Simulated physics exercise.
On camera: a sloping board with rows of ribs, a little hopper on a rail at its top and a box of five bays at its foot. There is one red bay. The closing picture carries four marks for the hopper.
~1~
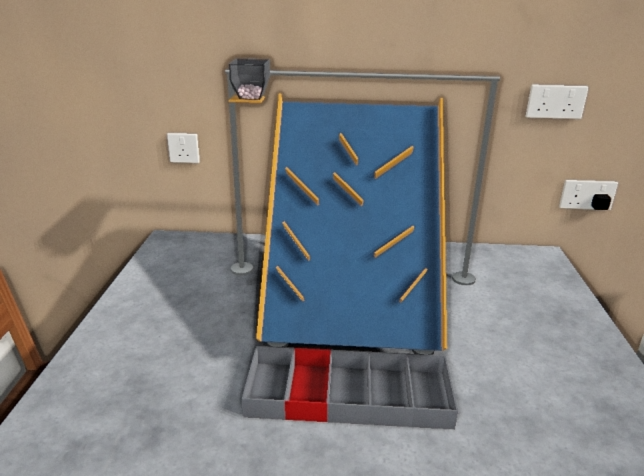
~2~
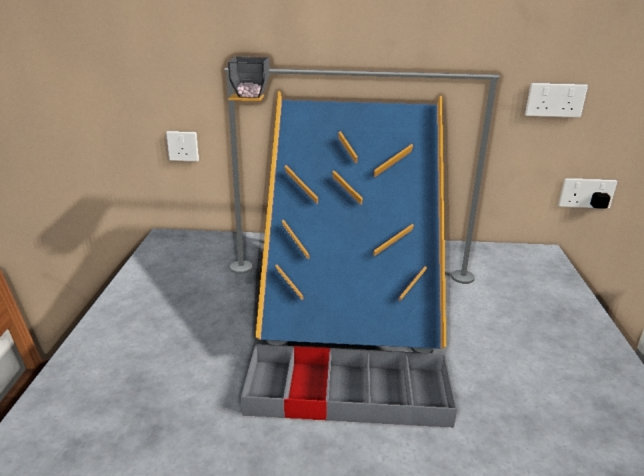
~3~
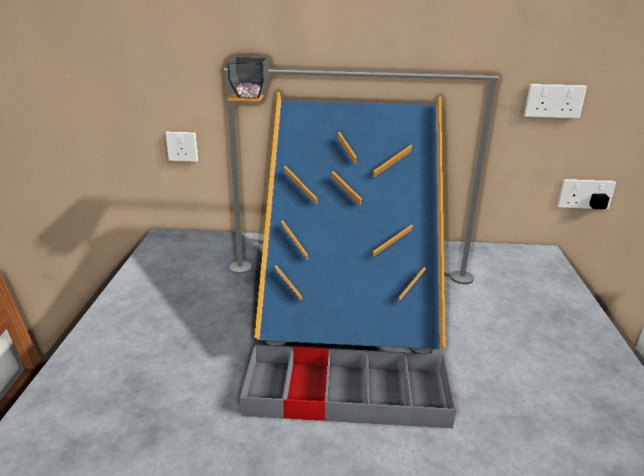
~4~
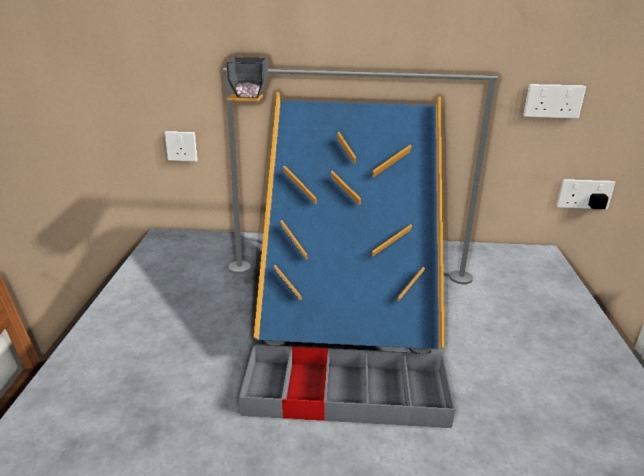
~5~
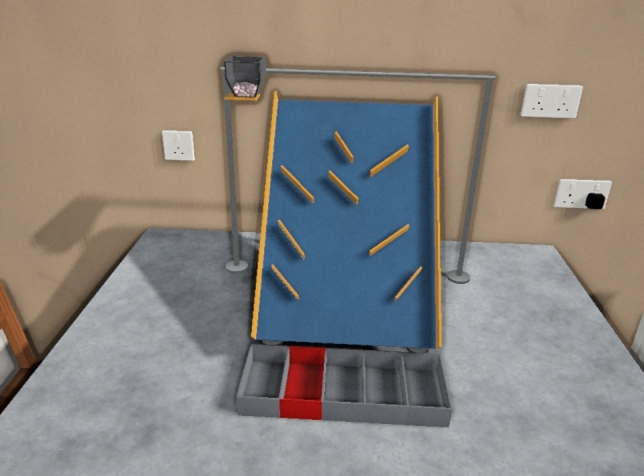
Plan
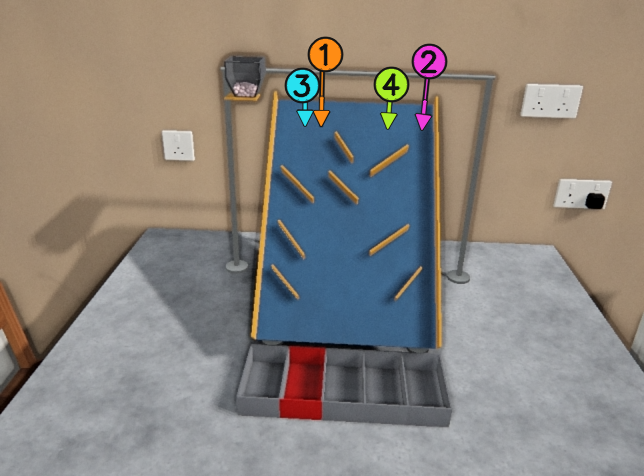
In this clip, a small hopper holding pale pieces sits on a rail at the upper left of a sloping blue board with angled orange ribs, above a grey box with one red bay; only the view shifts very slightly.
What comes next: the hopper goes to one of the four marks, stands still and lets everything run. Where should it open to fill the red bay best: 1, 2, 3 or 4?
The best mark is 4.
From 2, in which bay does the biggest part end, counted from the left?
It is the fifth one.
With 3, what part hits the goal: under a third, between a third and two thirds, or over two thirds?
Mark 3 gives under a third.
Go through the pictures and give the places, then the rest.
Hopper near (251, 90), sugar pearls, door shut, in the first picture.
Ribs (340, 132) to (357, 157), (375, 171) to (412, 145), (285, 166) to (317, 198), in the second picture.
Ribs (332, 172) to (361, 200), (282, 221) to (307, 255), (374, 252) to (412, 225), in the third picture.
Ribs (275, 265) to (300, 297), (399, 298) to (424, 268), in the fourth picture.
Red bay near (301, 408), number 2 of 5 from the left, in the fifth picture.
On the marked copy, mark 1 meets the board at (321, 120); mark 2 meets the board at (422, 124); mark 3 meets the board at (305, 120); mark 4 meets the board at (388, 123).
With 1, a small share in the red bay, close to a third in other bays, close to half outside the box.
With 2, a small share in the red bay, the bulk in other bays, a small share outside the box.
With 3, a small share in the red bay, close to two thirds in other bays, close to a quarter outside the box.
With 4, close to a third in the red bay, close to half in other bays, a small share outside the box.
